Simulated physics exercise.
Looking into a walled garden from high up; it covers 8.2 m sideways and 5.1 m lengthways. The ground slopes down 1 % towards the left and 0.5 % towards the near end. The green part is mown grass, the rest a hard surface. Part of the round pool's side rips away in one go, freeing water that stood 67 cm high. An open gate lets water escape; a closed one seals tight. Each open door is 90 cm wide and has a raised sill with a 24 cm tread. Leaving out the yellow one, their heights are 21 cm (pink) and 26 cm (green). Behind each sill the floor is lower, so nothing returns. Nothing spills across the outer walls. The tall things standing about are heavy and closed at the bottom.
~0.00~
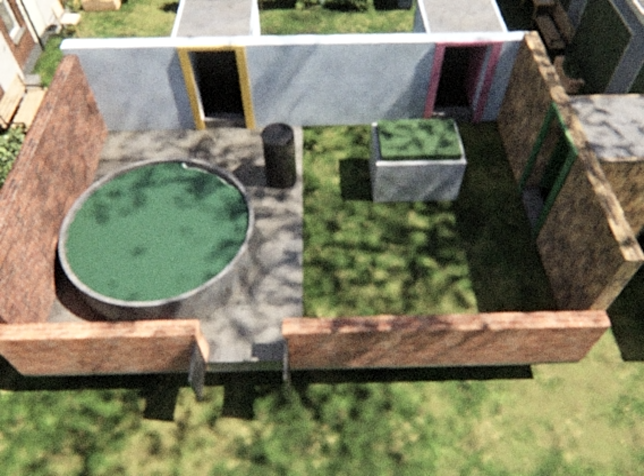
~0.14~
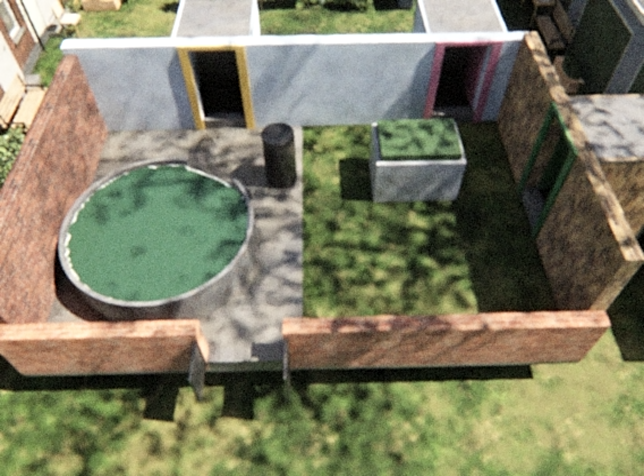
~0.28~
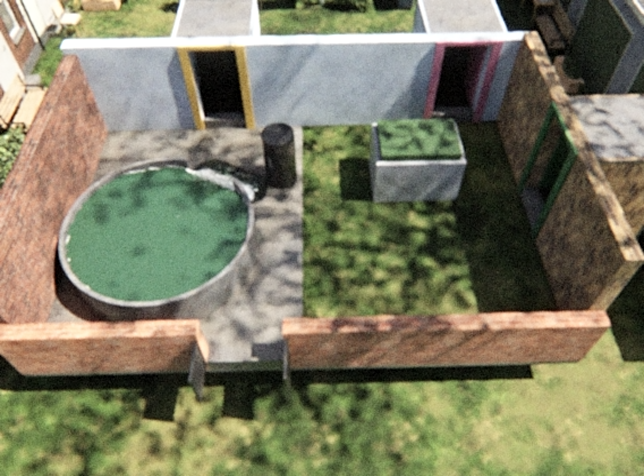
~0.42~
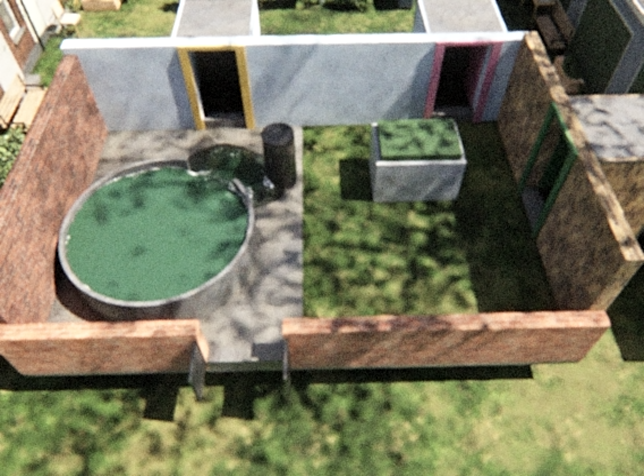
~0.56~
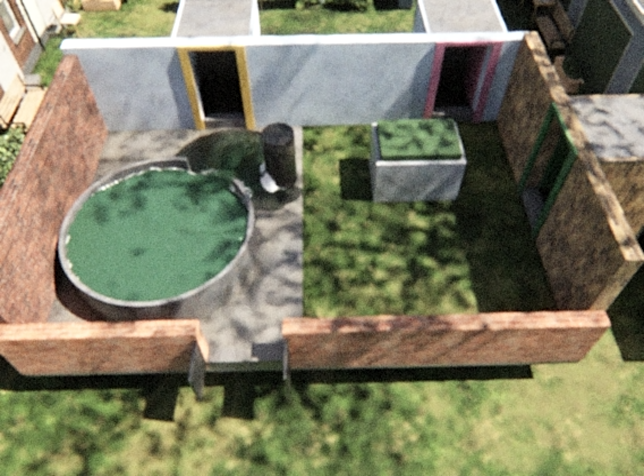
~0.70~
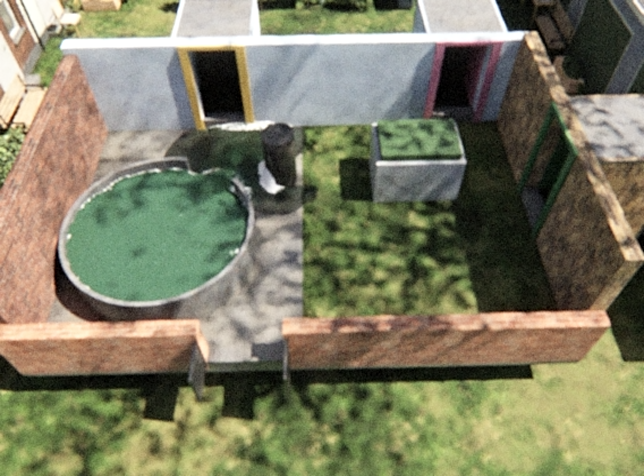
In a walled garden seen from above, a round pool of green water sits still on the paved side, beside mown grass. Its surface ripples around the rim, then the far side tears open and water gushes out past a dark barrel, spreading across the paving to the yellow door.
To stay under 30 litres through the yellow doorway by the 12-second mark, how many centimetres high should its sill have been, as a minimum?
Close to 30 cm is just enough.
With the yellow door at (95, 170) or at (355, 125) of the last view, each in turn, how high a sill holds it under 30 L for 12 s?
About 17 and 10.0 cm.
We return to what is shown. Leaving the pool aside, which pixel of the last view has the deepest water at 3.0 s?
At about (262, 128).
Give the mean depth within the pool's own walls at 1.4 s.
About 55 cm.
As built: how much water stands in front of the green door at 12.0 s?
Some 6.5 cm.
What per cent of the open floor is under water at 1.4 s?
About 20 per cent.
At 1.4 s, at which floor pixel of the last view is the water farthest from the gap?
Near (373, 125).
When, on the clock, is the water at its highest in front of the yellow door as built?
Around 1.8 s.
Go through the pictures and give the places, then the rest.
In the first frame, still water, 67 cm deep, in the round pool at (159, 227); the yellow door at (219, 89) is dry.
In the second frame, water pours out on the far side and has run 0.3 m, to a hidden place; about 8 cm deep outside, 67 cm at the back.
In the third frame, the front is at (259, 178), 0.8 m from the gap on the far side; 0.9 m2 of floor is wet, 67 cm left at the back.
In the fourth frame, water pours out on the far side and has run 1.3 m, to a hidden place; about 8 cm deep outside, 67 cm at the back.
In the fifth frame, water pours out on the far side and has run 1.8 m, to a hidden place; about 6 cm deep outside, 67 cm at the back.
In the sixth frame, water pours out on the far side and has run 2.3 m, to a hidden place; about 6 cm deep outside, 67 cm at the back; water is at the yellow door at (219, 89).
After 1.4 s water covers 20 % of the floor, deepest (44 cm) near (262, 134); 34 cm at the yellow door, 7 litres in over its 22 cm sill.
After 3.0 s water covers 50 % of the floor, deepest (38 cm) near (262, 128); 32 cm at the yellow door, 98 litres in over its 22 cm sill.
After 12.0 s water covers 100 % of the floor, deepest (16 cm) near (108, 133); 14 cm at the yellow door, 132 litres in over its 22 cm sill.
At the yellow door as built, the water arrived by 0.7 s and peaked near 37 cm at 1.8 s.
With a sill of 25.5 cm, 77 litres would have come in within the 12 s; with 34.5 cm, 10 litres. So under 30 litres takes about 30 cm.
